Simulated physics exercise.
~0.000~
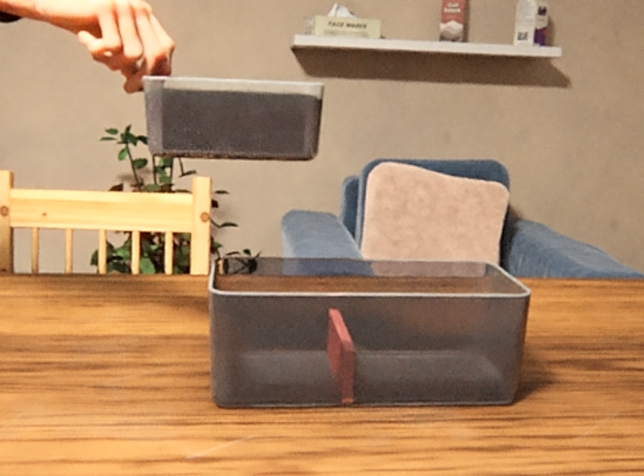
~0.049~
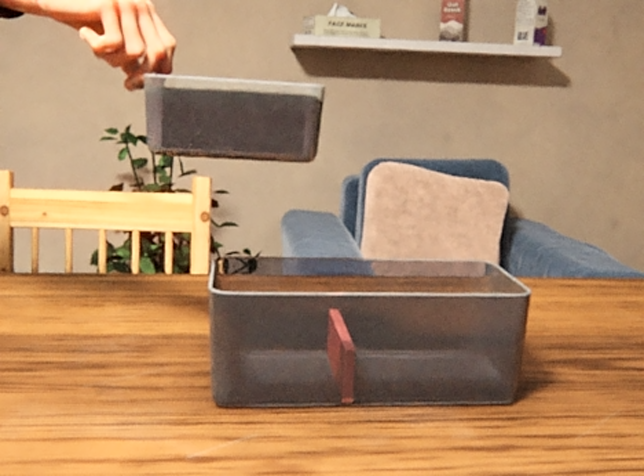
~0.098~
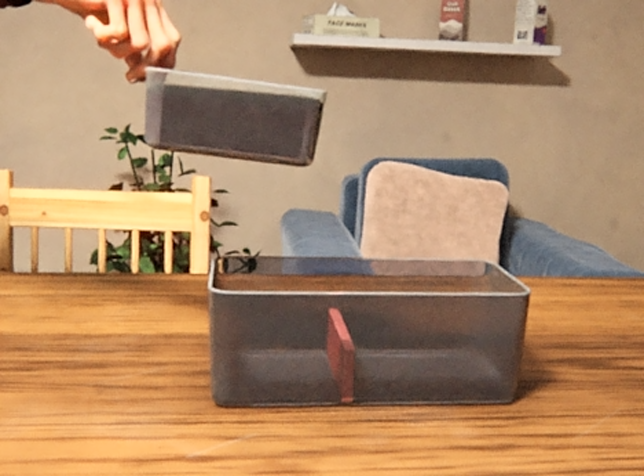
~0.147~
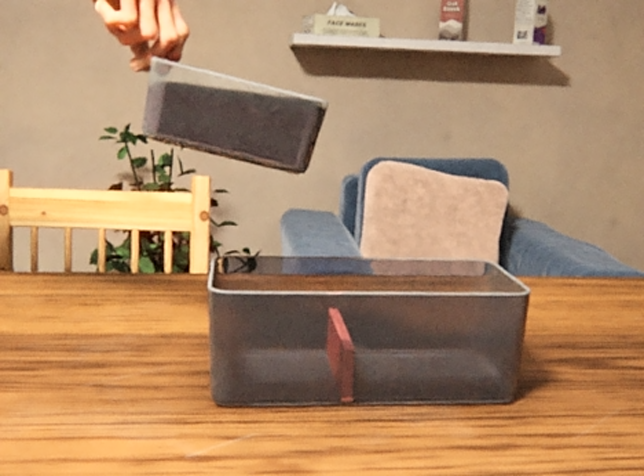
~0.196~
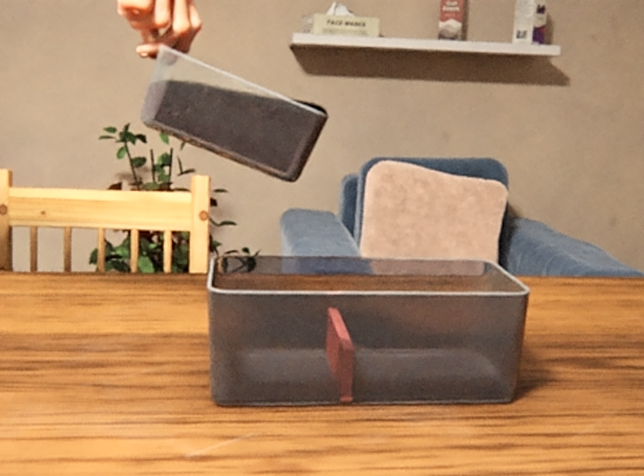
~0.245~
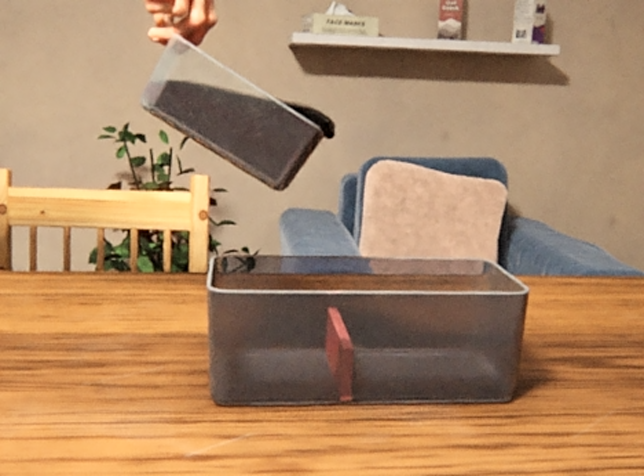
A hand at the upper left holds a small oblong tub of dark liquid and tilts it to the right, gently at first and then more steeply, until the liquid bulges over its lower right rim. Below, a larger empty grey, see-through basin with a reddish upright piece at its middle sits on a striped wooden table. The steady, nearly level view shows a pale wooden chair, a plant, a blue armchair with a beige cushion and a white wall shelf behind.
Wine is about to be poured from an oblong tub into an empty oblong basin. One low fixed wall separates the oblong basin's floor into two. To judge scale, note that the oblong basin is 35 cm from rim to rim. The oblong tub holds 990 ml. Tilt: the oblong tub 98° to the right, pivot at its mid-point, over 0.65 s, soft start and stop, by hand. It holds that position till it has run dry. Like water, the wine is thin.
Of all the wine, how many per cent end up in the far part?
Roughly 70 per cent.
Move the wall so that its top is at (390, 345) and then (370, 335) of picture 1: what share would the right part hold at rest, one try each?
I'd put it at about 30 per cent for the first and about 50 per cent for the second.
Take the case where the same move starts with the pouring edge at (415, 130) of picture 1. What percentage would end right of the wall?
In that case roughly 85 per cent.
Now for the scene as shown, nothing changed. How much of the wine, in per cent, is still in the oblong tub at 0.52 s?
I'd estimate some 20 % remains.
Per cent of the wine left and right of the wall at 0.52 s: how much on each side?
I'd say about 0 left and about 26 right.
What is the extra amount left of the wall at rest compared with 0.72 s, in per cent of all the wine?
8 %.
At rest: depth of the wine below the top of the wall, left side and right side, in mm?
About 52 mm on the left, about 36 mm on the right.
Then, 0.52 s in, the tilt is 88° and 20 per cent is still to pour, 0 is left of the wall and 25 right of it.
Then, 0.72 s in, the tilt is 98° and 4 per cent is still to pour, 13 is left of the wall and 71 right of it.
Then, 0.92 s in, the tilt is 98° and 1 per cent is still to pour, 19 is left of the wall and 70 right of it.
Then, 1.15 s in, the tilt is 98° and 0 per cent is still to pour, 21 is left of the wall and 70 right of it.
Finally, 21 per cent lies left of the wall, 70 right of it and 9 outside.
